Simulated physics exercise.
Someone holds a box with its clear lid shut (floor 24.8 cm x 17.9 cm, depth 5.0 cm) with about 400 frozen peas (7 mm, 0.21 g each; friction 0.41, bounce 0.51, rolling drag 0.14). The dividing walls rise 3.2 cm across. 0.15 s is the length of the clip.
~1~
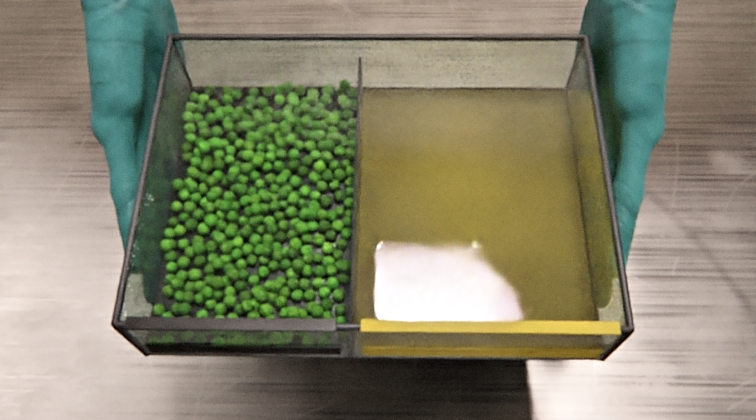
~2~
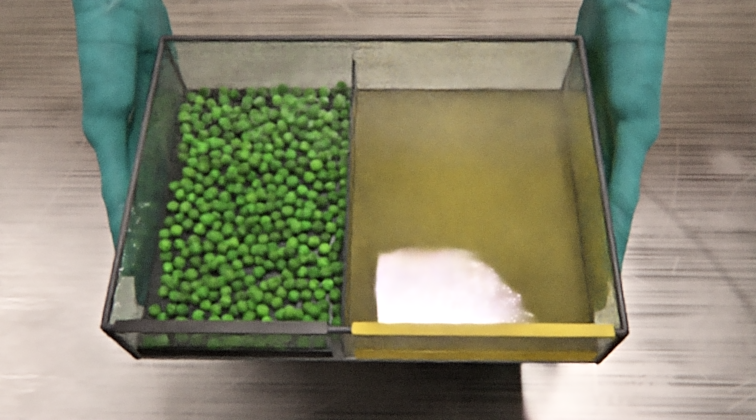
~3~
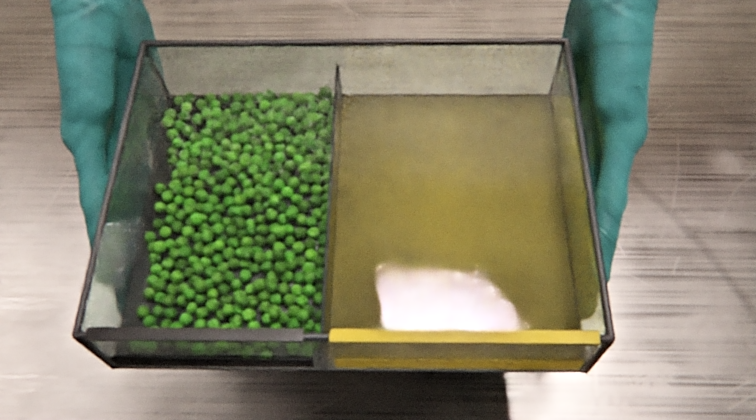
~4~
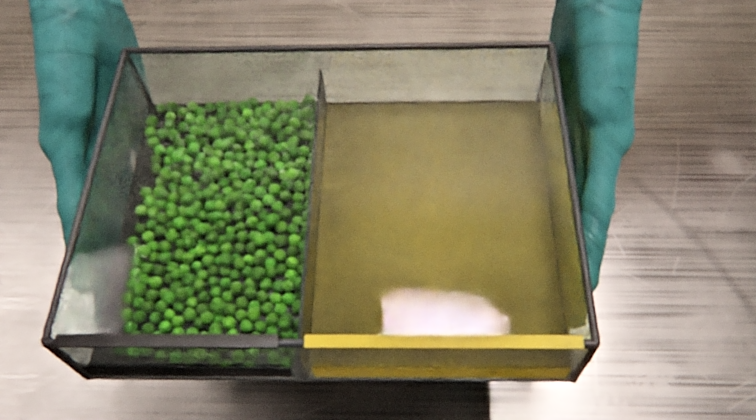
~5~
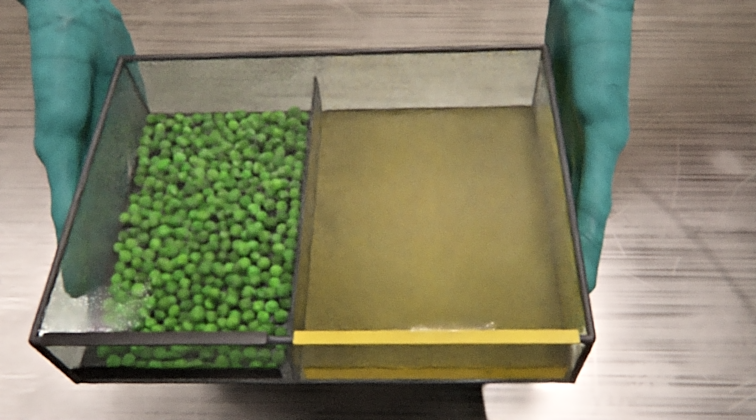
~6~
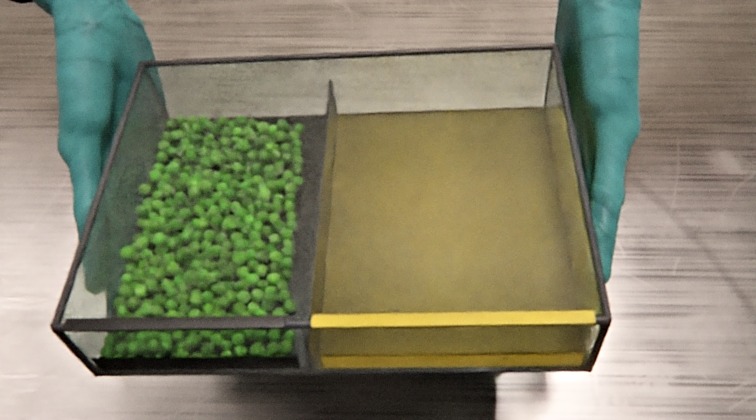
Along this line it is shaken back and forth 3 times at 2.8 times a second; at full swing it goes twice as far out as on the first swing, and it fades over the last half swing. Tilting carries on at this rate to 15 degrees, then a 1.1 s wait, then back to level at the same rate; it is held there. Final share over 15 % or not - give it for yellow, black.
Yellow compartment: Not over, black compartment: Over.
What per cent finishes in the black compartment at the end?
Share: Approx. 100 %.
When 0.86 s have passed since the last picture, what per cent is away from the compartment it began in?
About 0 per cent is away from its starting compartment then.
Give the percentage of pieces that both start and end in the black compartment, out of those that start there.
It comes to around 100 per cent.
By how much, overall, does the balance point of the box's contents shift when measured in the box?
From start to finish it ends up roughly 4.5 cm away.
Then, 0.47 s after the last picture, tilt 15 degrees; black 100 %; middle of all pieces near (316, 191).
Then, 0.86 s after the last picture, tilt 15 degrees; black 100 %; middle of all pieces near (311, 174).
Then, 1.22 s after the last picture, tilt 13 degrees; black 100 %; middle of all pieces near (283, 156).
Then, 1.56 s after the last picture, tilt 0 degrees; black 100 %; middle of all pieces near (277, 136).
In the end, yellow 0 %, black 100 %.
